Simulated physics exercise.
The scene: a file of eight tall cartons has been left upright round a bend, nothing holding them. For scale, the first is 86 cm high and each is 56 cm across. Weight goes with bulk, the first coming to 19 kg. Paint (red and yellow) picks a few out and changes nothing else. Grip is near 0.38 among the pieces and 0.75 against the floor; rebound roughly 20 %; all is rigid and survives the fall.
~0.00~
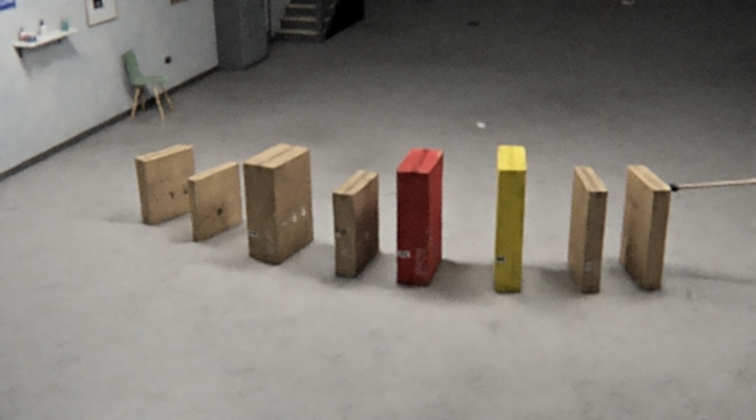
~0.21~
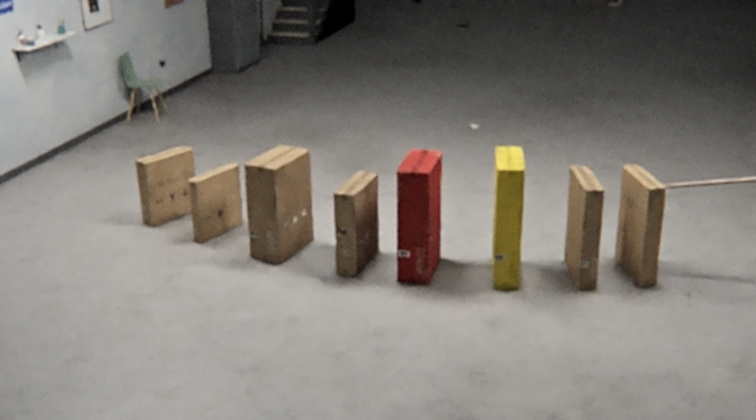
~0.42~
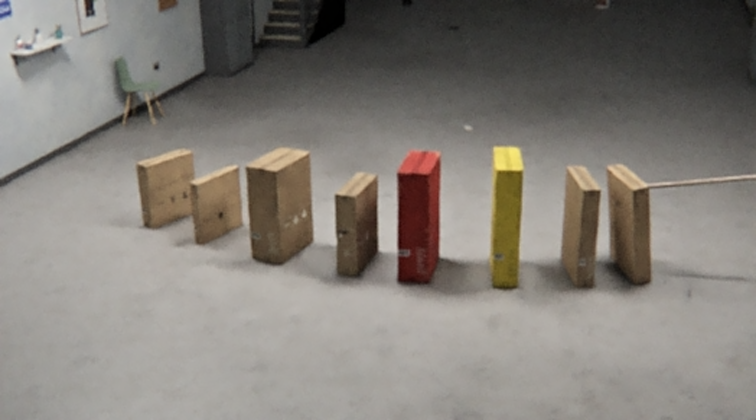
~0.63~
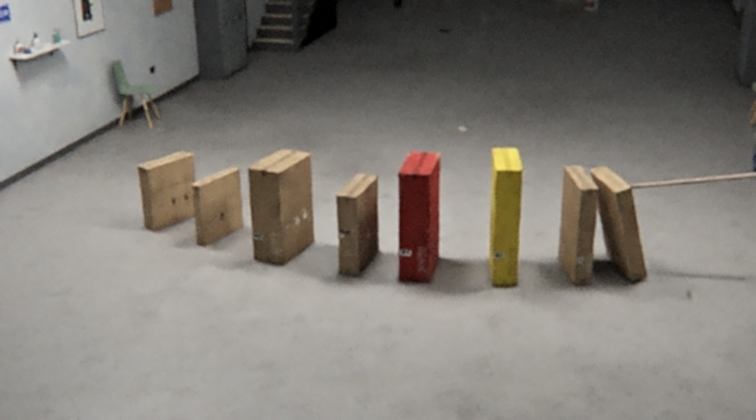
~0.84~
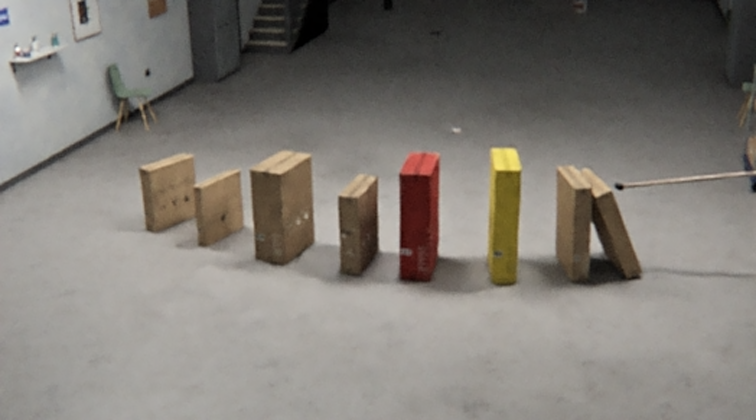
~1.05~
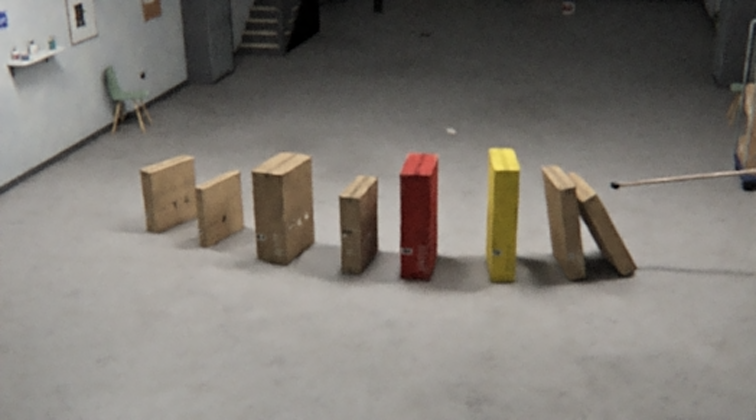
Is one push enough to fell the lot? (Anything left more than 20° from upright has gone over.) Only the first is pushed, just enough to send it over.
Outcome: All go over.
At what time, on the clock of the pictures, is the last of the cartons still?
Around 4.5 s.
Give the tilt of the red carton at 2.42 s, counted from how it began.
About 50°.
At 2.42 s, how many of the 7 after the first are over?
4 by then.
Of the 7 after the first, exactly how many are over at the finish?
The count is 7.
After 1.70 s, 2 of the 7 other cartons over; yellow carton 21° from how it stood.
After 2.42 s, 4 of the 7 other cartons over; yellow carton 61° from how it stood; red carton 52° from how it stood.
After 3.32 s, 6 of the 7 other cartons over; yellow carton 67° from how it stood; red carton 67° from how it stood.
In the end (4.5 s), 7 of the 7 other cartons over; yellow carton 67° from how it stood; red carton 66° from how it stood. Not one is left standing. From the last view, middles, yellow carton near (438, 238), red carton near (361, 229).
